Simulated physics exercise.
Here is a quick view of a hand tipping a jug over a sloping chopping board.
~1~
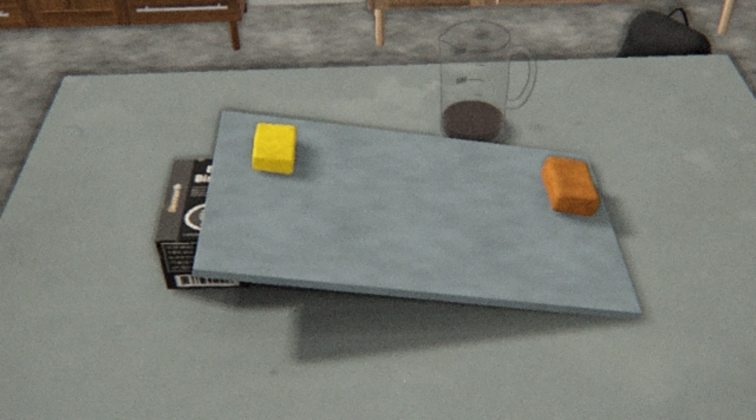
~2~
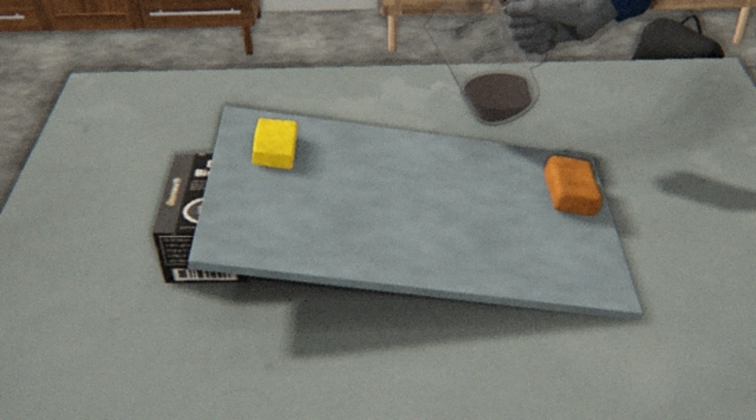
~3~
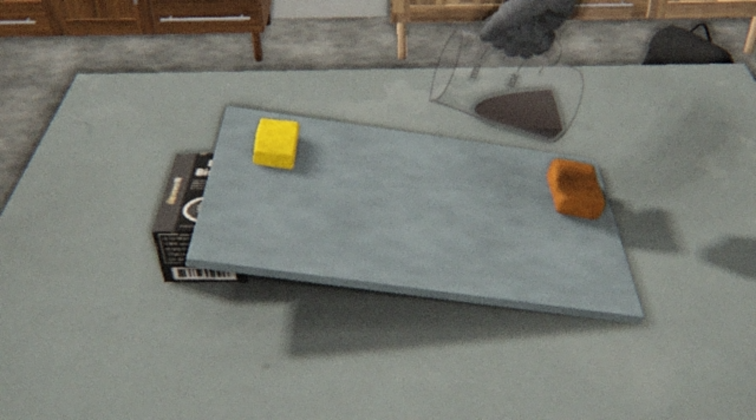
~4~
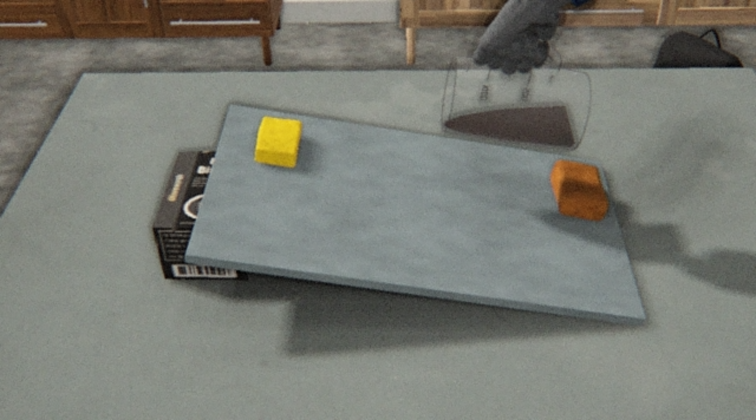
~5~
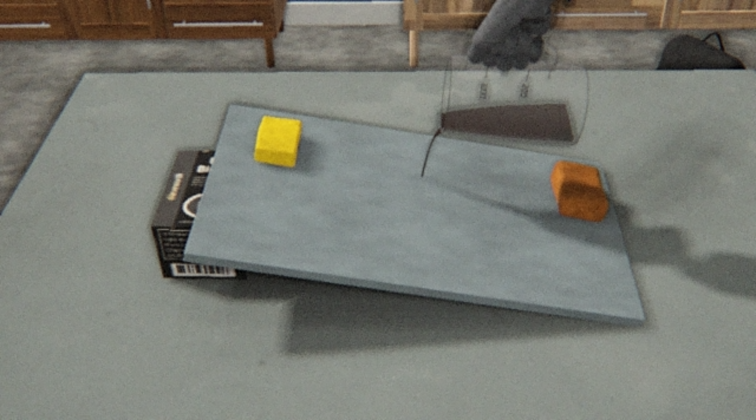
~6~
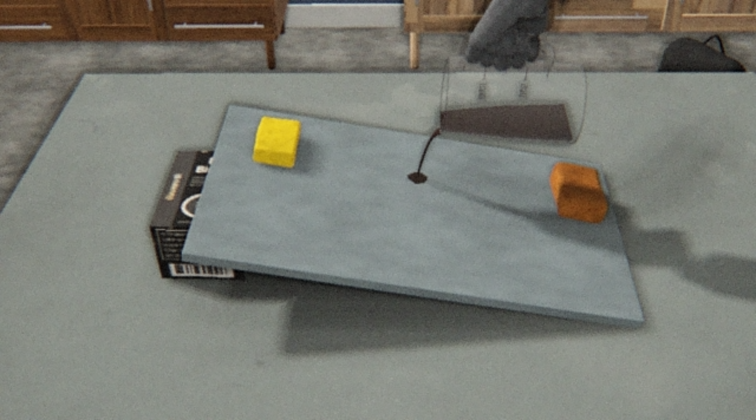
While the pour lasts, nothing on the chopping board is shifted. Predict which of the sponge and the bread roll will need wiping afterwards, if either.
On the left the sponge will not need wiping, on the right the bread roll will need wiping.
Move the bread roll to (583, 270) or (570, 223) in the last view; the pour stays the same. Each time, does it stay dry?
Option one leaves it free of the spill; option two leaves it sitting in the spill.
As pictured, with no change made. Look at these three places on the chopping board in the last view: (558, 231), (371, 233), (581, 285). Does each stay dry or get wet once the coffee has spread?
Looks like the first is covered, the second safe and the third safe.
Next, it runs down to the right; the sponge is clear of it; the bread roll is clear of it.
After that, it runs down to the right and off the end; the sponge is clear of it; the bread roll is in it.
Finally, it runs down to the right and off the end; the sponge is clear of it; the bread roll is in it.
